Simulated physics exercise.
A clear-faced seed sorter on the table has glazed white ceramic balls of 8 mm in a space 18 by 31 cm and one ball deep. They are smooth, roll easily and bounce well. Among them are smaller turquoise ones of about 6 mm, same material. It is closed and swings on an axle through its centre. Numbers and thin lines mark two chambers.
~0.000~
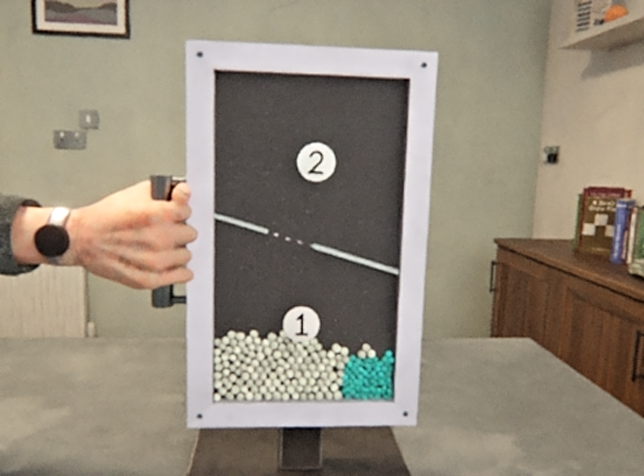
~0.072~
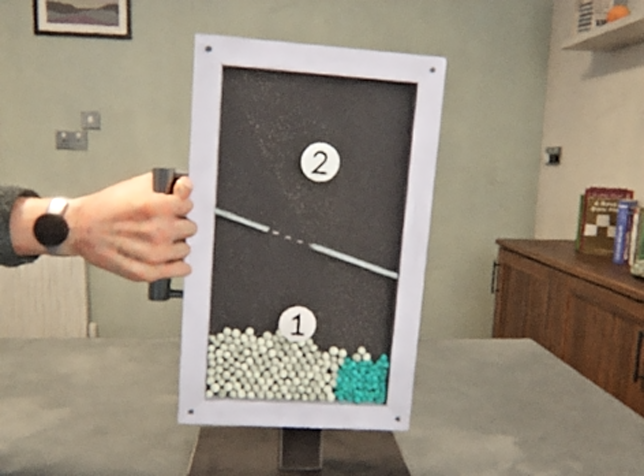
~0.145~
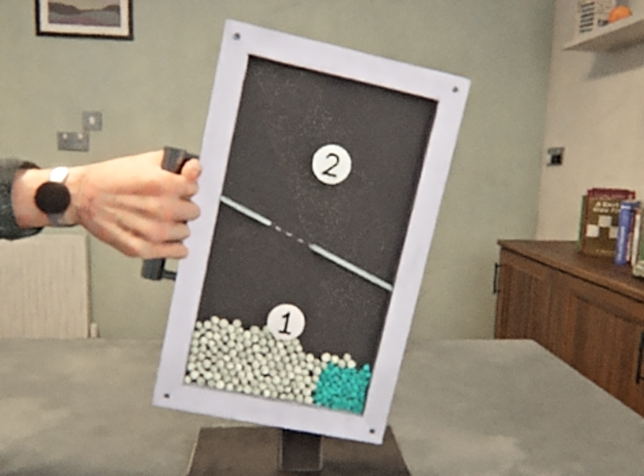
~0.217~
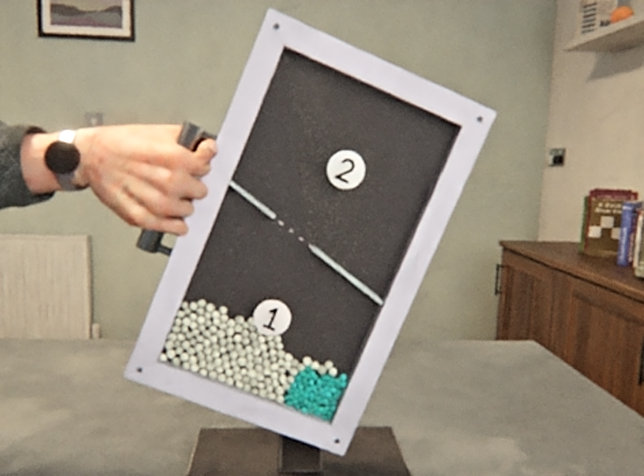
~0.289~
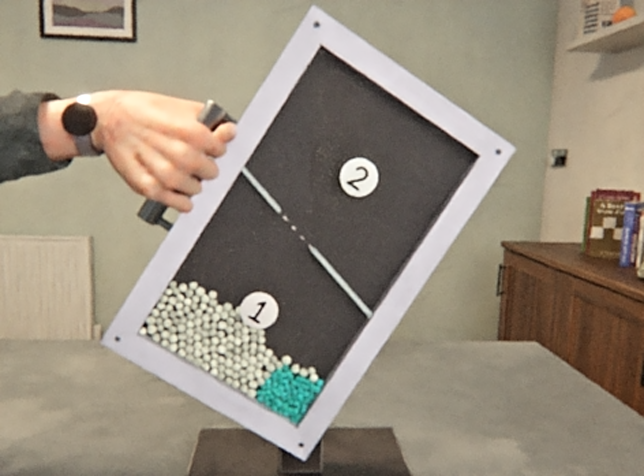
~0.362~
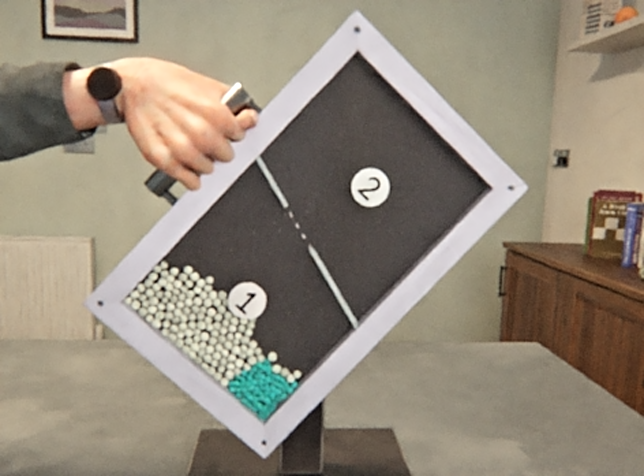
A hand wearing a dark watch gripped the handle on a white-framed case and steadily turned it clockwise, while the white and turquoise balls inside stayed heaped at the end marked one.
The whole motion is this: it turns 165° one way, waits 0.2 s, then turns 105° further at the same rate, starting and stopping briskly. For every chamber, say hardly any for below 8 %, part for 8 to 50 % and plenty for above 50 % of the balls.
Chamber 1: Part, chamber 2: Plenty.
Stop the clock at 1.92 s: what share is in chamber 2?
Roughly 65 per cent.
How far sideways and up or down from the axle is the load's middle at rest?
About 6 cm left and 6 cm below.
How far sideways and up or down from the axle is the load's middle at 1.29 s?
Some 5 cm left and 3 cm above.
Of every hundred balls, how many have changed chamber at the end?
Some 70 per cent.
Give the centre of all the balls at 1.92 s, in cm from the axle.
About 2 cm left and 8 cm below.
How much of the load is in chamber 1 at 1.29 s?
Roughly 85 per cent.
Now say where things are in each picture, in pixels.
The first picture shows level; about 210 balls; balls' middle (309, 371); highest (284, 334); no. 1 (301, 324), no. 2 (316, 162).
The second picture shows turned 3° clockwise; balls' middle (303, 371); highest (249, 332).
The third picture shows turned 11° clockwise; balls' middle (285, 370); highest (215, 321); wall ends (218, 196) to (269, 223), (315, 247) to (394, 290).
The fourth picture shows turned 21° clockwise; balls' middle (262, 365); highest (202, 303).
The fifth picture shows turned 32° clockwise; balls' middle (241, 357); highest (173, 285).
The sixth picture shows turned 42° clockwise; balls' middle (222, 345); highest (164, 266); no. 1 (247, 301), no. 2 (370, 187).
After 1.29 s, it stands 165° clockwise; the balls' middle is 5 cm left of and 3 cm above the centre; no. 1, 85 %, no. 2, 15 %.
After 1.92 s, it has come round 217° clockwise; the balls' middle is 2 cm left of and 8 cm below the centre; no. 1, 35 %, no. 2, 65 %.
After 2.36 s, it has come round 270° clockwise; the balls' middle is 7 cm left of and 6 cm below the centre; no. 1, 30 %, no. 2, 70 %.
All still by 3.7 s, it has come round 270° clockwise; no. 1, 30 %, no. 2, 70 %.
